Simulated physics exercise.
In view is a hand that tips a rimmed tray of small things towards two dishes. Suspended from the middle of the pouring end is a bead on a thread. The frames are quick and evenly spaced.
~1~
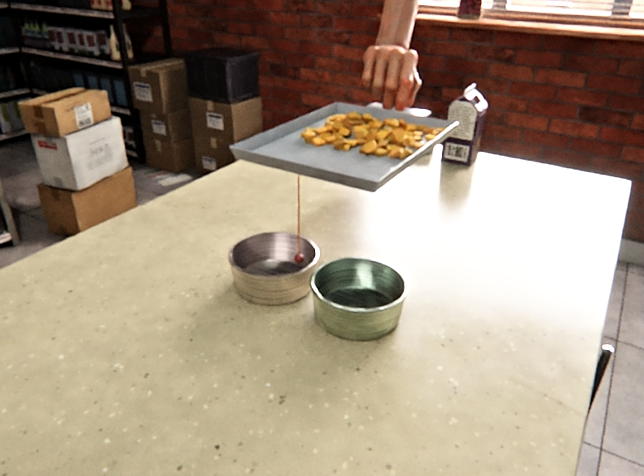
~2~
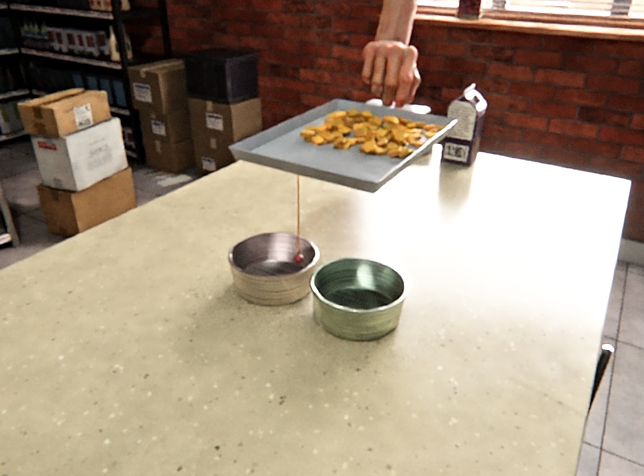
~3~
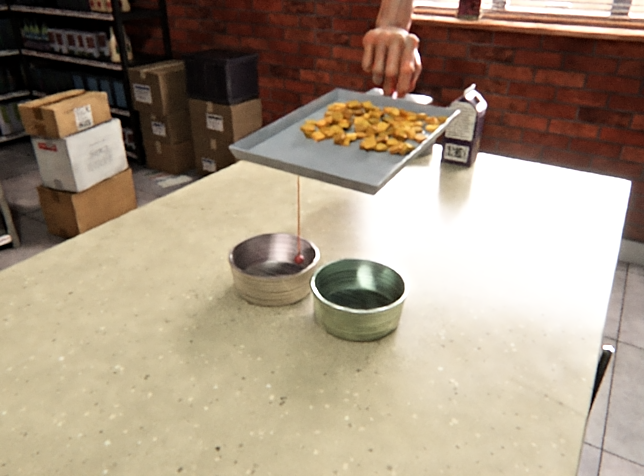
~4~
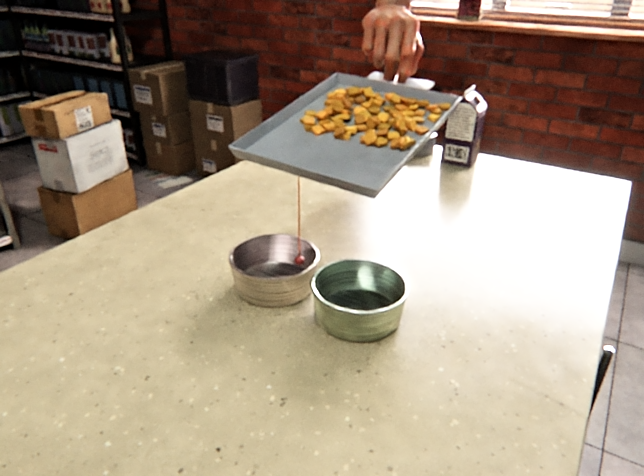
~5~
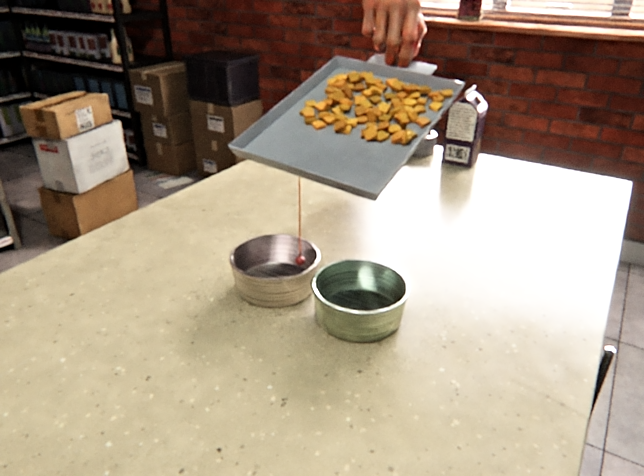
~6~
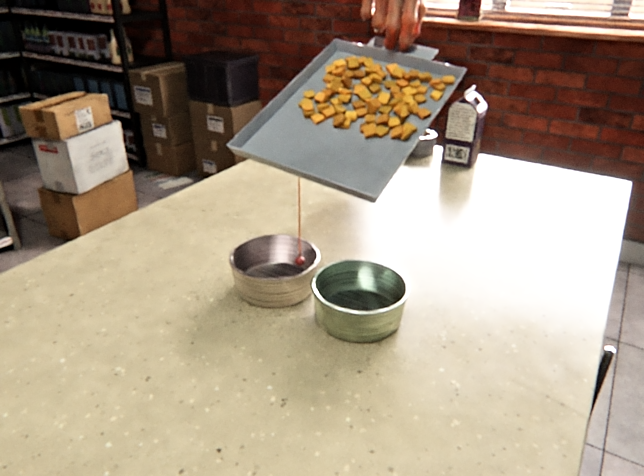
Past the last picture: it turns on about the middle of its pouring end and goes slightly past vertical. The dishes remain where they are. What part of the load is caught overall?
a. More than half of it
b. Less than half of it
b, less than half of it.
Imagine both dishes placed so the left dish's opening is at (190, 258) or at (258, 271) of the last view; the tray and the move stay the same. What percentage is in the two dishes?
It would be near 20 per cent first and near 80 per cent second.
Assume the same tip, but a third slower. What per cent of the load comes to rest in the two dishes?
Around 50 percent.
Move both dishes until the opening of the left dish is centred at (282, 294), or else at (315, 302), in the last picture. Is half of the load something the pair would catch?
The first time it's higher than half, the second time higher than half.
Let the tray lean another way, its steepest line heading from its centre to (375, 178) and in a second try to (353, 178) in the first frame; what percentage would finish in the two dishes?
Near 80 % and, after that, 50 %.
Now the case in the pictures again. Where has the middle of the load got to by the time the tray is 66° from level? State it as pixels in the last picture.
In the last view, the load is centred near (344, 187).
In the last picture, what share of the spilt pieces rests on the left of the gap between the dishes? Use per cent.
It comes to near 50 percent of the spill.
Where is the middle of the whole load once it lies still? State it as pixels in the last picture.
About pixel (325, 360).
Shortly afterwards, tray tipped steeply; near two thirds on the tray; near a third in the air.
Next, tray tipped past a quarter turn; only a few on the tray; near a quarter in the right dish; near two thirds outside both; a little in the air.
Some moments later, tray tipped past a quarter turn; near a quarter in the right dish; the bulk outside both.
In the end, tray tipped past a quarter turn; near a quarter in the right dish; none at all in the left dish; the bulk outside both.
